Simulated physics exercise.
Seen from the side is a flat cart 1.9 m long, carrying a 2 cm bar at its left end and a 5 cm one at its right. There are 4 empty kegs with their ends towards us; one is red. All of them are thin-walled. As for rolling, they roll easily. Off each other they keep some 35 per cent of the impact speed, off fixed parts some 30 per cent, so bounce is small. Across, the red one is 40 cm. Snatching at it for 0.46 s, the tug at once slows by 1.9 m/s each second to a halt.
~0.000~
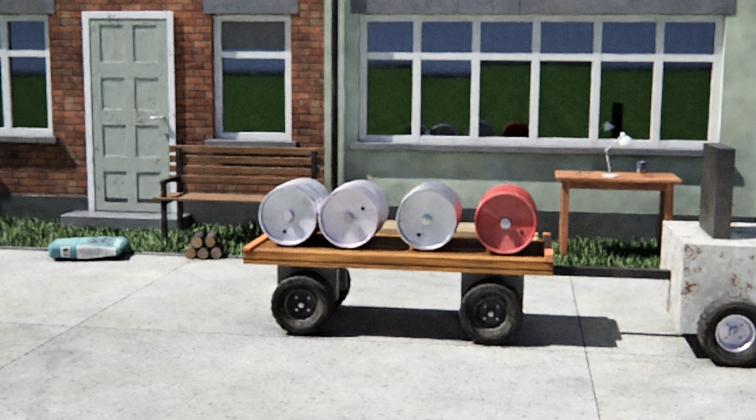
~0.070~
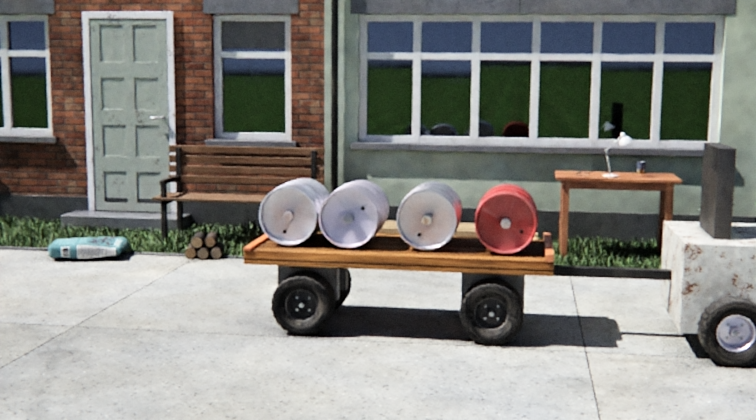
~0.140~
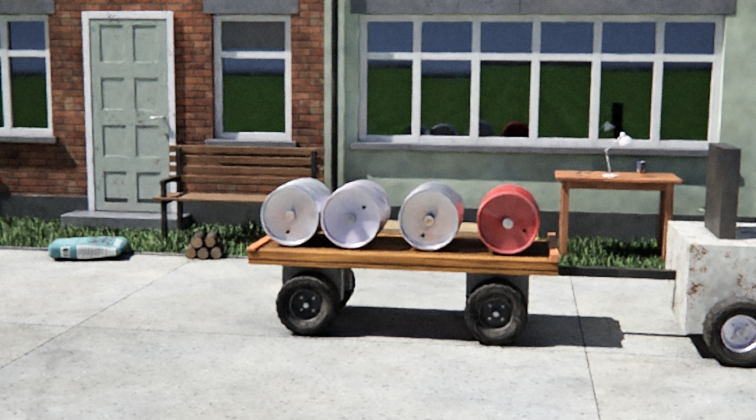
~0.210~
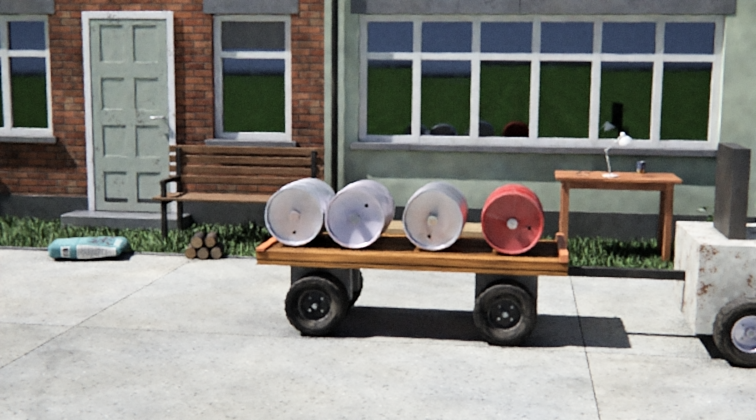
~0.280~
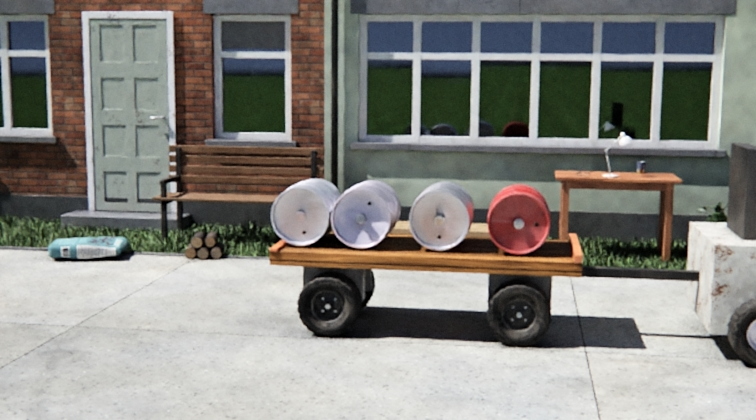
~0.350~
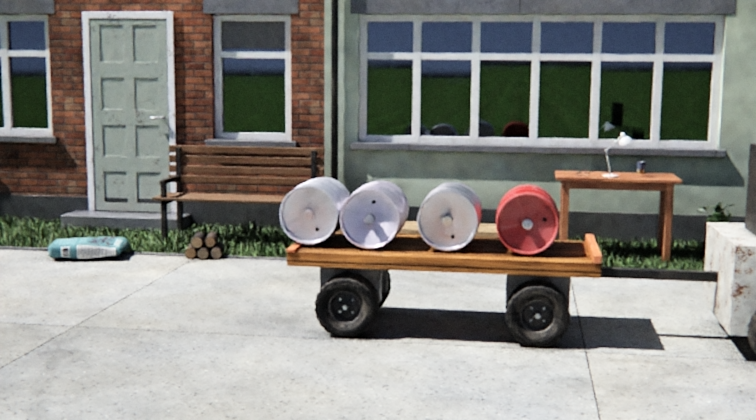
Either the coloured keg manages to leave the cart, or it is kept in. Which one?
It is going to stay with the cart.
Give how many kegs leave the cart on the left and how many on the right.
Count by side - left 2, right 0.
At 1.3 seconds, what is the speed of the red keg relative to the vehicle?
Roughly 0.5 m/s.
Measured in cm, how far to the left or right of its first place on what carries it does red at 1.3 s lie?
Red: 110 to the left.
After 1.3 s, red is on the deck, 50 cm from the left bar, rolling left along the cart; 2 gone from the cart.
After 2.4 s, red is on the deck, 85 cm from the left bar, rolling right along the cart; 2 gone from the cart.
After 3.7 s, red is on the deck, 45 cm from the right bar, rolling right along the cart; 2 gone from the cart.
At rest (5.2 s), red is on the deck, 15 cm from the right bar; 2 gone from the cart.
